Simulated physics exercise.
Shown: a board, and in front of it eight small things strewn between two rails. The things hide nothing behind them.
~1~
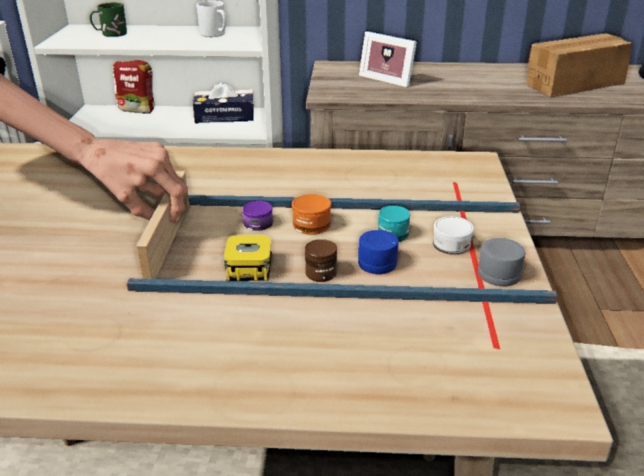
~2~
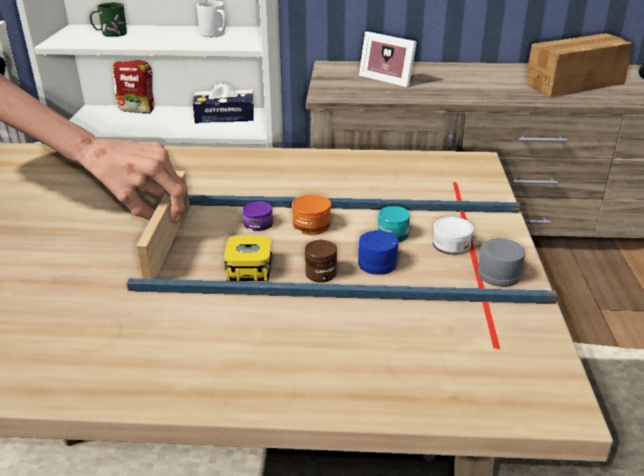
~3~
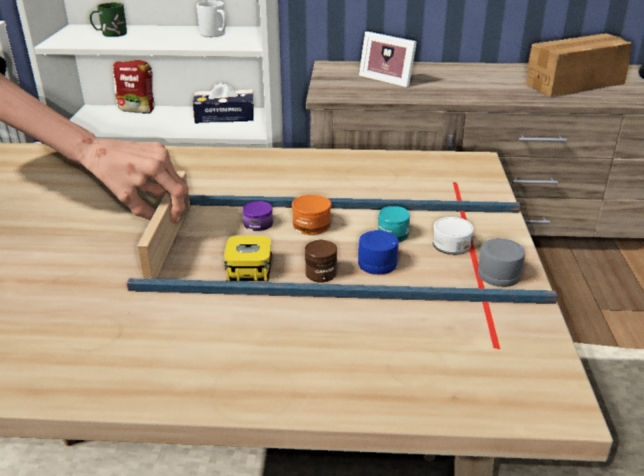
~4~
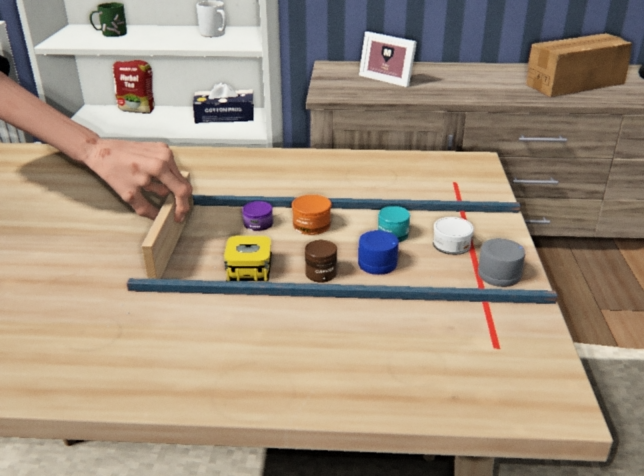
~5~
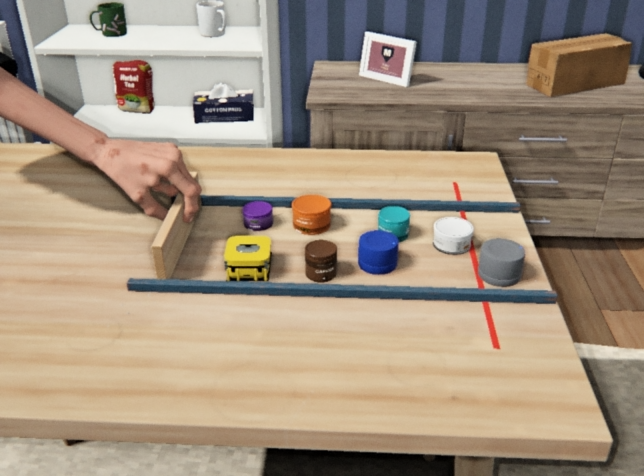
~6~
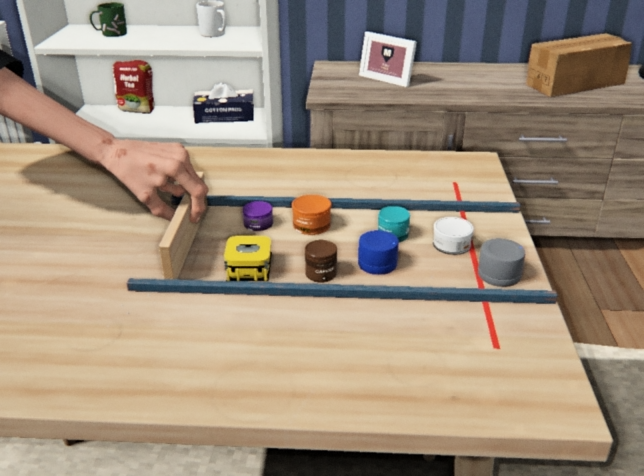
On a wooden tabletop, a hand sliding an upright board slightly right between two blue rails, eight small objects ahead staying still.
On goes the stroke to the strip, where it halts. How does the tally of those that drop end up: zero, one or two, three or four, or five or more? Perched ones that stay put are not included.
The tally ends at one or two.
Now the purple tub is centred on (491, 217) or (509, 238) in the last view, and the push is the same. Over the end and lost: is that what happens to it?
Place by place, it remains up; goes over.
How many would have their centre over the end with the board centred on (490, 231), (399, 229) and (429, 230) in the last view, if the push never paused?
Going through the three positions, you'd get 5, 0 and 0.
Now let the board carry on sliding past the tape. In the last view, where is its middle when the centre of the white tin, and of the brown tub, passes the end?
For the white tin, about (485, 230); for the brown tub, about (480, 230).
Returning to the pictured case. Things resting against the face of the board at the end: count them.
3 in contact.
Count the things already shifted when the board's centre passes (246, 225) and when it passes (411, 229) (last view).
At first I count 2, and then 8.
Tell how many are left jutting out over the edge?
4 overhanging.
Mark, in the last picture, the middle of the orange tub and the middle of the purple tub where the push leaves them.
I'd put one at around (513, 212) and the other at around (481, 219).
Soon after, none off yet; grey lid at rest near (501, 262); white tin at rest near (453, 236); turquoise tub at rest near (394, 225).
At rest, the number that fall off is one or two; fallen, grey lid.
